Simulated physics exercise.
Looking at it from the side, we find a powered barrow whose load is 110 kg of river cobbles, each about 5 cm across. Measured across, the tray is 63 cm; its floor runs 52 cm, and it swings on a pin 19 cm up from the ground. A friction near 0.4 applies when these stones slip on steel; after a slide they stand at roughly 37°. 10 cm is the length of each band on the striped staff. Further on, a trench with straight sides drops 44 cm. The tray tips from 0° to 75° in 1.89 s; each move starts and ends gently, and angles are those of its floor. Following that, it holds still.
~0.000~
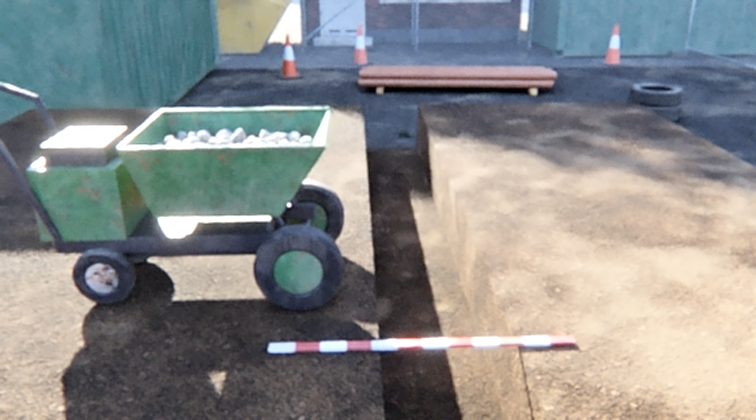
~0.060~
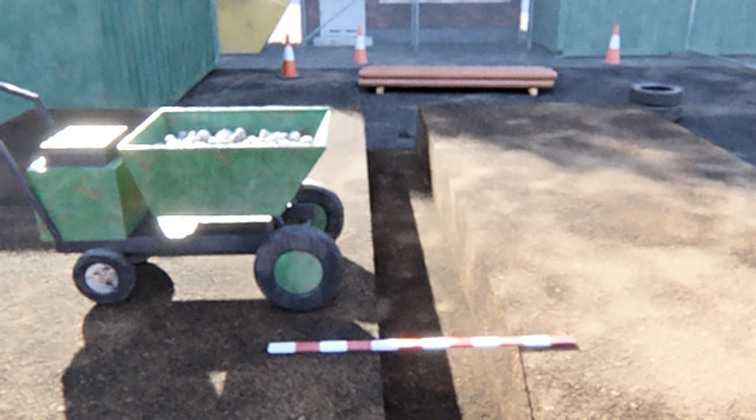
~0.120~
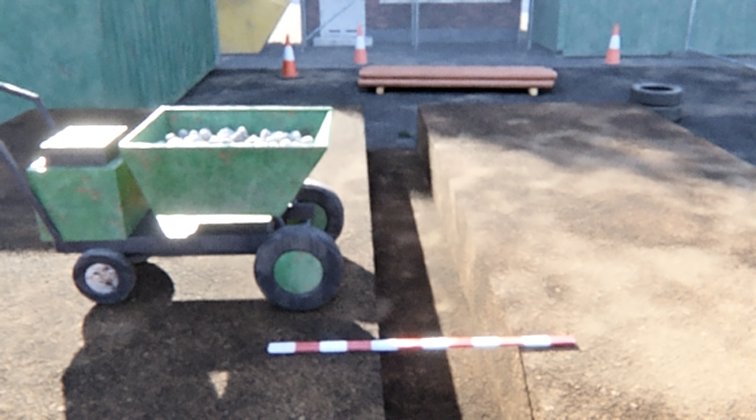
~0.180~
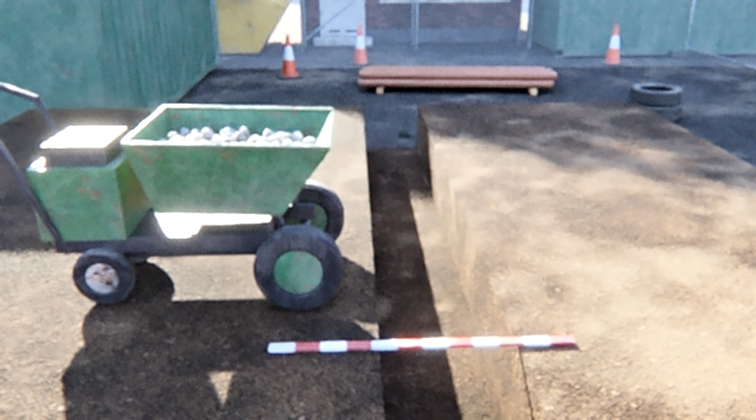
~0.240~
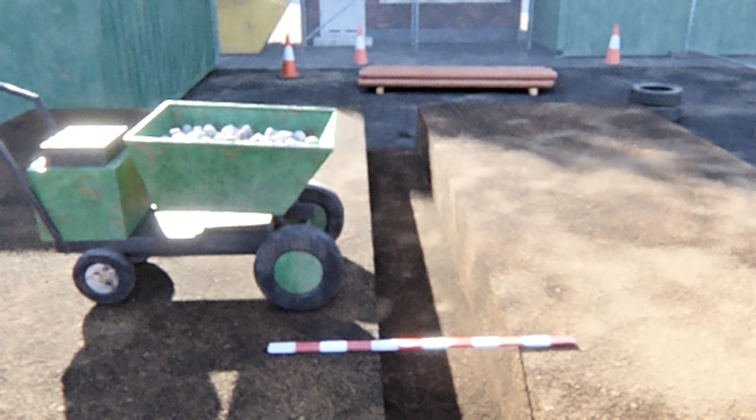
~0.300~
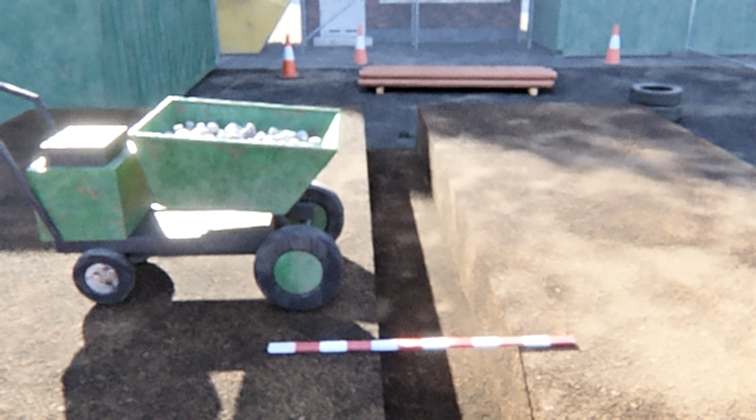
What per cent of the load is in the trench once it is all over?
96 %.
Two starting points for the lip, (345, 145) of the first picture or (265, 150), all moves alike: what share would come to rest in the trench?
Around 80% for the first place and 100% for the second.
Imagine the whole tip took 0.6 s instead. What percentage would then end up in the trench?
Roughly 60 per cent would.
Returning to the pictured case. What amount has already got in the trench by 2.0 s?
At that moment: Approx. 50 %.
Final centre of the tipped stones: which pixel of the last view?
Roughly at (453, 342).
After 1.4 s the floor is at 63°; 99 % in the tray, 1 % in the trench; the foremost stones are at (447, 239).
After 2.0 s the floor is at 75°; 49 % in the tray, 49 % in the trench, 3 % past the trench; the foremost stones are at (526, 266).
After 2.3 s the floor is at 75°; 23 % in the tray, 73 % in the trench, 4 % past the trench; the foremost stones are at (569, 264).
After 4.3 s the floor is at 75°; 0 % in the tray, 96 % in the trench, 4 % past the trench; the foremost stones are at (583, 264).
